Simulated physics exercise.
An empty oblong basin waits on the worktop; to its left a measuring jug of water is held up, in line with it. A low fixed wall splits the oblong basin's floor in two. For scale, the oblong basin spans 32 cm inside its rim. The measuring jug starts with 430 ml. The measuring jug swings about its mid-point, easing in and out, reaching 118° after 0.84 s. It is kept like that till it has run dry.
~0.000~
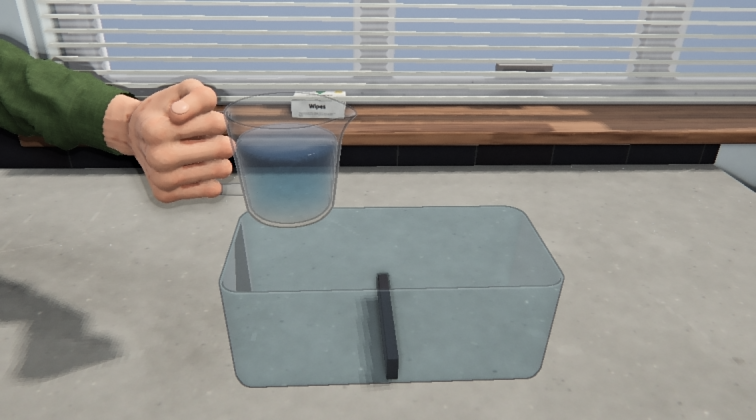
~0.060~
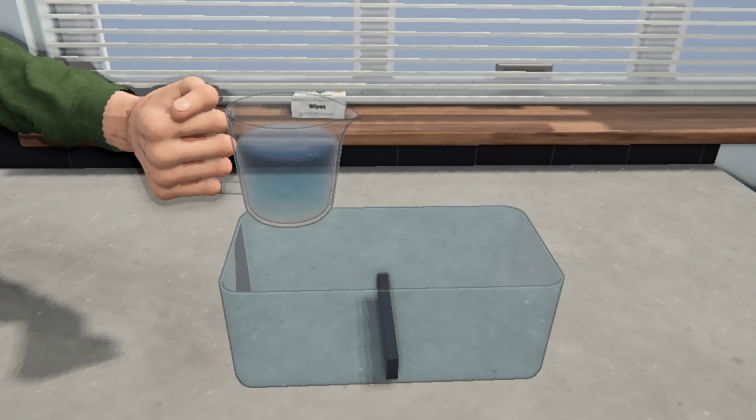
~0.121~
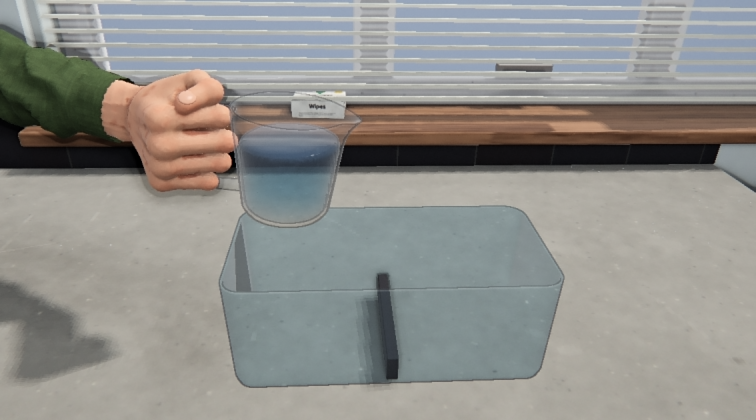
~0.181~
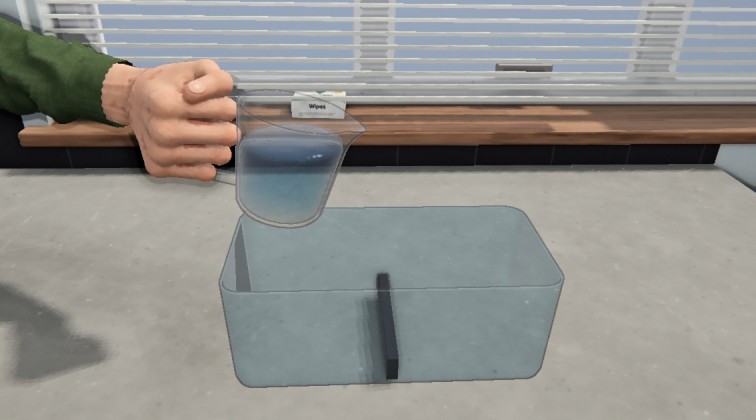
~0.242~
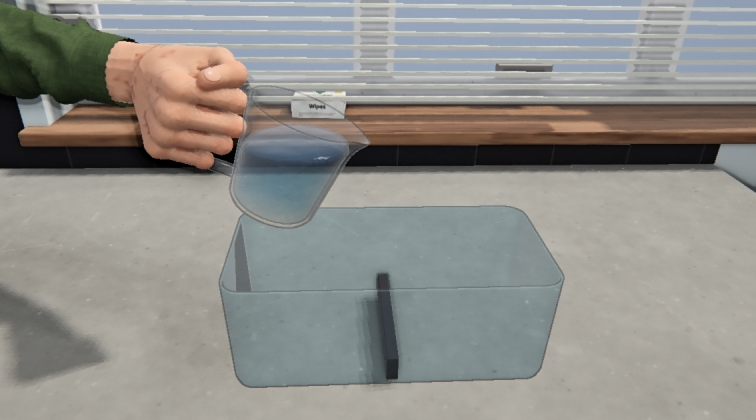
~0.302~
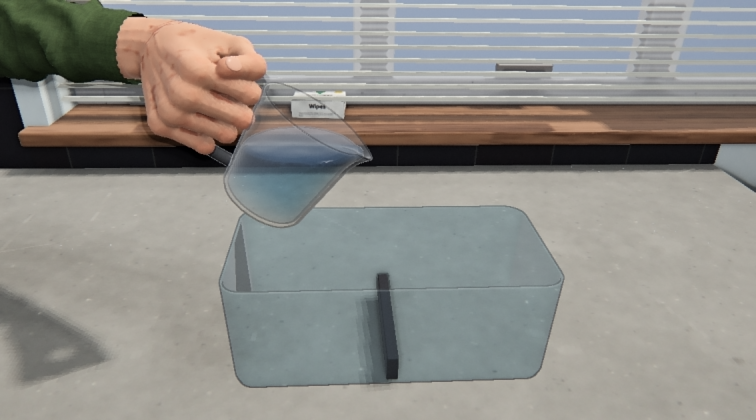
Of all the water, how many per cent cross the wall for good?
Roughly 62 per cent is past the wall.
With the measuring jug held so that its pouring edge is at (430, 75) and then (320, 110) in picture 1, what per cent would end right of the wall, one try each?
In turn about 85 and 20 per cent.
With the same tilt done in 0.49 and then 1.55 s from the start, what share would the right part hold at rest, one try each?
First 40, then 75 per cent.
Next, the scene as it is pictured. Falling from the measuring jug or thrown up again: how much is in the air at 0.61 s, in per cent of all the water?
About 20 per cent.
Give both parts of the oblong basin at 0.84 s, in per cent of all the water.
Left about 34, right about 62.
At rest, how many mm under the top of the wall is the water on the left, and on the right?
Left about 22 mm, right about 16 mm.
By 0.61 s the tilt is 98° and 46 per cent is still to pour, 6 is left of the wall and 27 right of it.
By 0.84 s the tilt is 118° and 2 per cent is still to pour, 34 is left of the wall and 62 right of it.
By 1.08 s the tilt is 118° and 0 per cent is still to pour, 37 is left of the wall and 62 right of it.
By 1.34 s the tilt is 118° and 0 per cent is still to pour, 37 is left of the wall and 62 right of it.
At rest 37 per cent lies left of the wall, 62 right of it and 1 outside.
